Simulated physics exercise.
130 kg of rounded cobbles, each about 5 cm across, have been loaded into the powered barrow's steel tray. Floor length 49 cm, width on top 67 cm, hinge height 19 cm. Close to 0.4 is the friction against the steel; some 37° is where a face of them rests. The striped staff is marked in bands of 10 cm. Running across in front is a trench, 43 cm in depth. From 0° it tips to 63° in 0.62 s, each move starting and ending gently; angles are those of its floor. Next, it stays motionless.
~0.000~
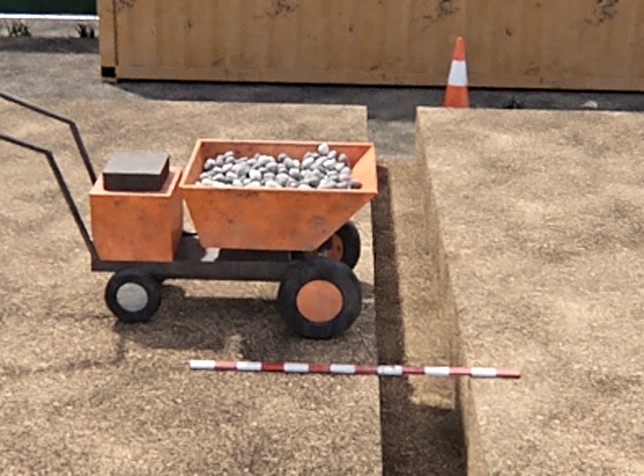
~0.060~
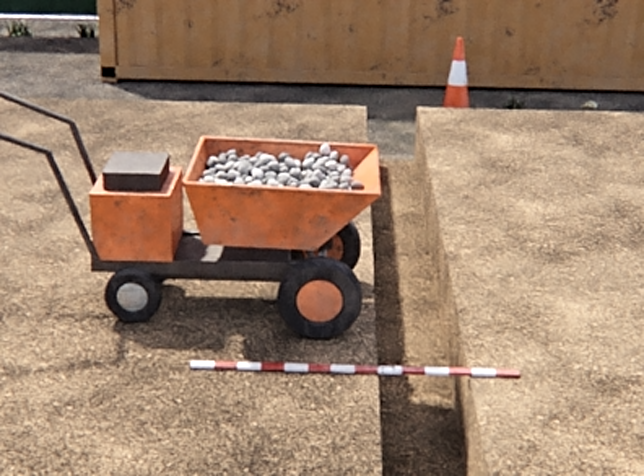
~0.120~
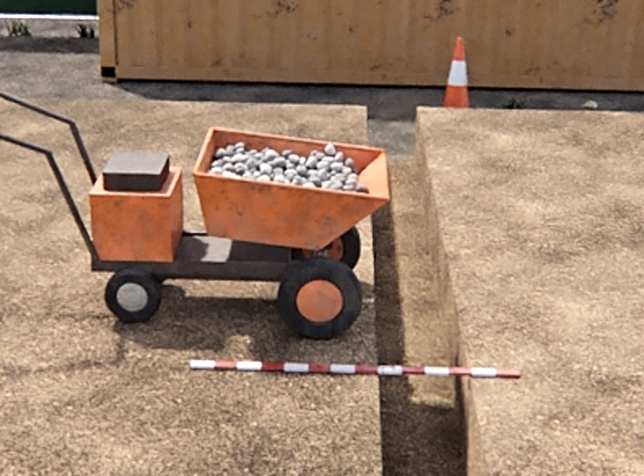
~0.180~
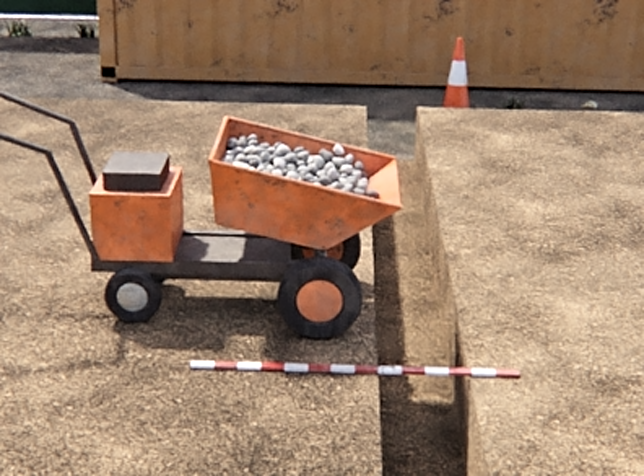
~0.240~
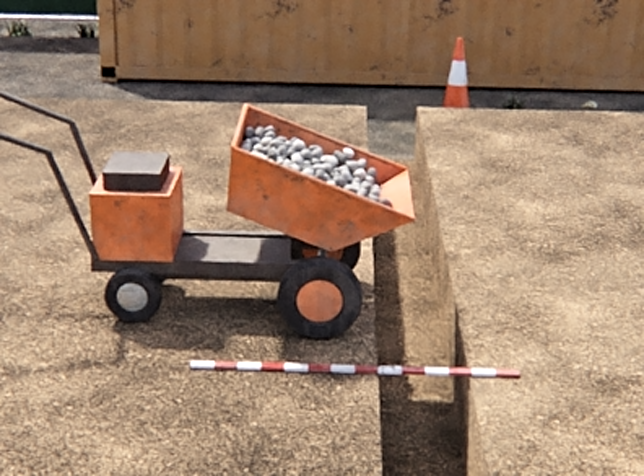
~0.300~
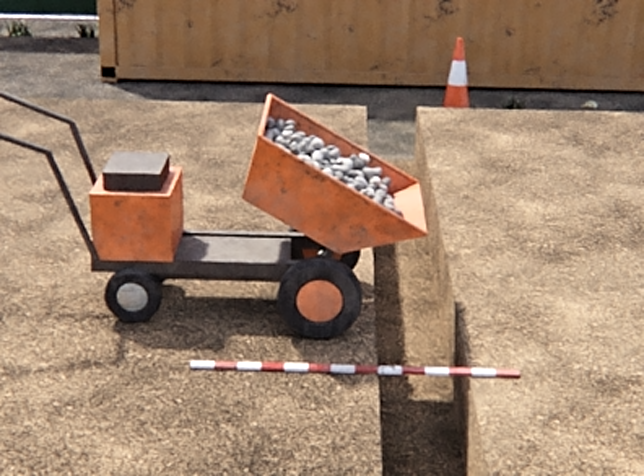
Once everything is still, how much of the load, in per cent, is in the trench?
About 31 per cent.
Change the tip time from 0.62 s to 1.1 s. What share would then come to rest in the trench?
I'd put it at roughly 45 per cent.
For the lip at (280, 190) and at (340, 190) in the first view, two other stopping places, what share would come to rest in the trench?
Roughly 95 per cent, then 60 per cent.
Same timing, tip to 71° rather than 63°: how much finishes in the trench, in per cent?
In that case around 20 percent.
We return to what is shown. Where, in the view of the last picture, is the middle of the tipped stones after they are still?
Around (495, 307).
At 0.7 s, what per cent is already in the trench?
About 0 per cent by then.
After 0.5 s the floor is at 53°; 100 % in the tray; the foremost stones are at (423, 237).
After 0.7 s the floor is at 63°; 85 % in the tray, 2 % in the trench, 13 % past the trench; the foremost stones are at (500, 311).
After 1.1 s the floor is at 63°; 34 % in the tray, 3 % in the trench, 63 % past the trench; the foremost stones are at (618, 298).
After 3.0 s the floor is at 63°; 0 % in the tray, 31 % in the trench, 69 % past the trench; the foremost stones are past the picture's edge.
